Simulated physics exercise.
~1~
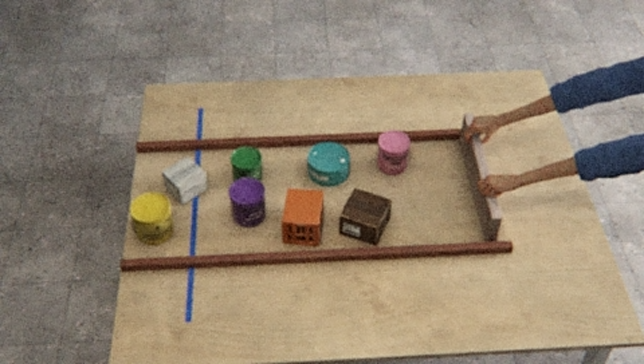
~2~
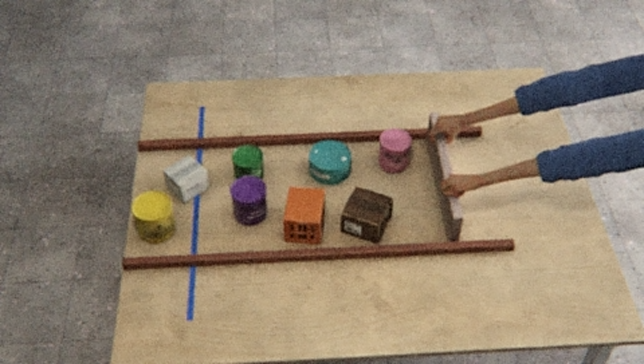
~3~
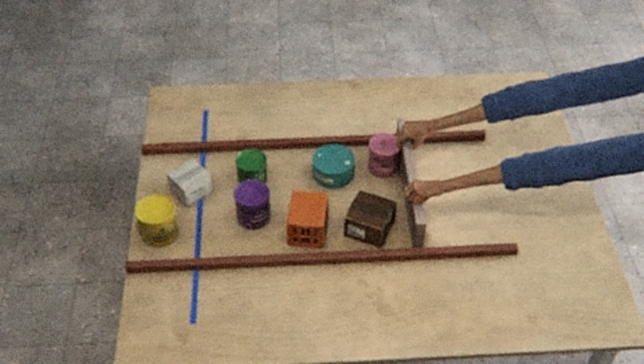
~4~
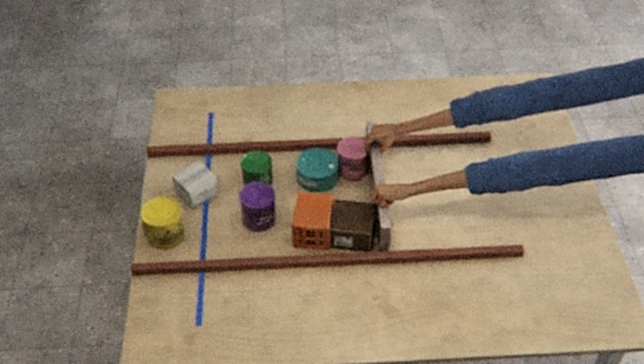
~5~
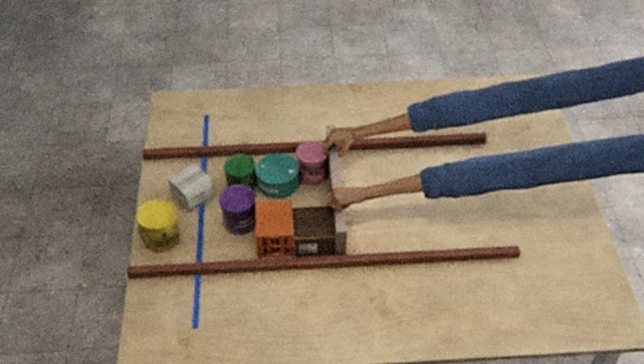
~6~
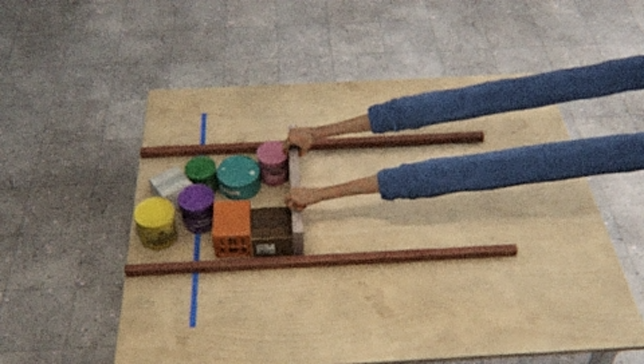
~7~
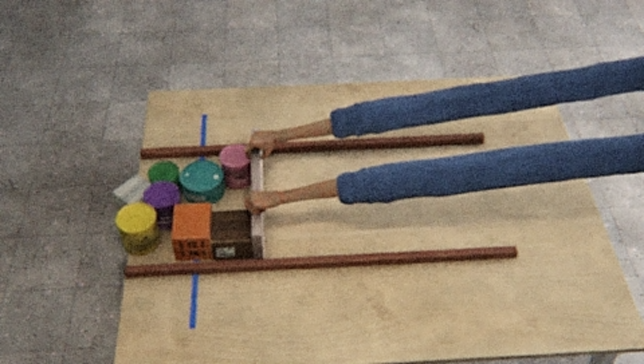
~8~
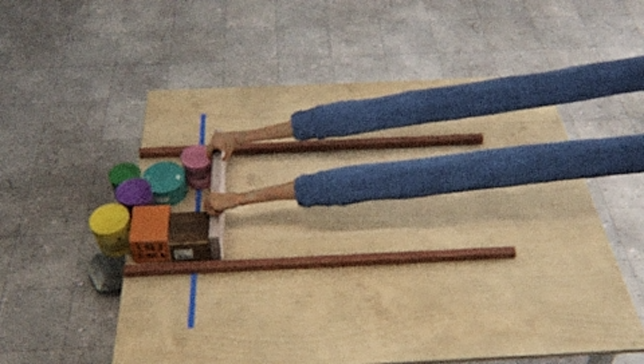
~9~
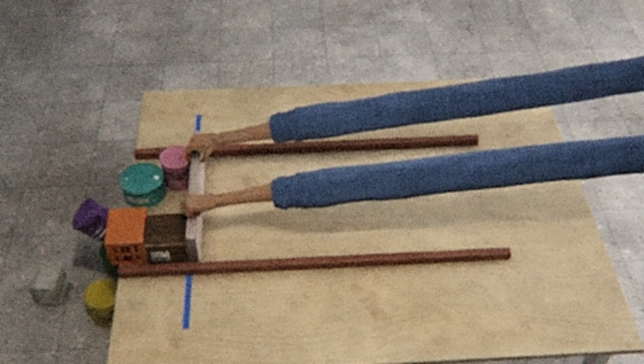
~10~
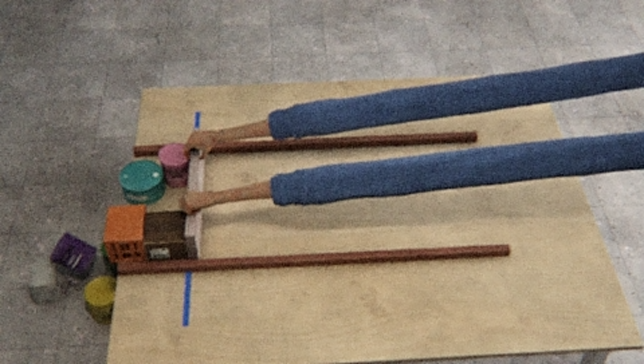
The clip opens on a wooden platform where eight colourful tubs and parcels stand between two reddish-brown battens, with two blue-sleeved arms holding a plank upright at the right. The hands slide the plank left, and it meets the pink pail first, then the brown parcel. Soon the turquoise canister and orange crate are moving too, and the group bunches together as it pushes the rest toward the left edge. The white box drops off first, followed by the green, yellow and purple tubs. The plank stops at the blue tape, leaving the pink pail, turquoise canister, brown parcel and orange crate on the platform.
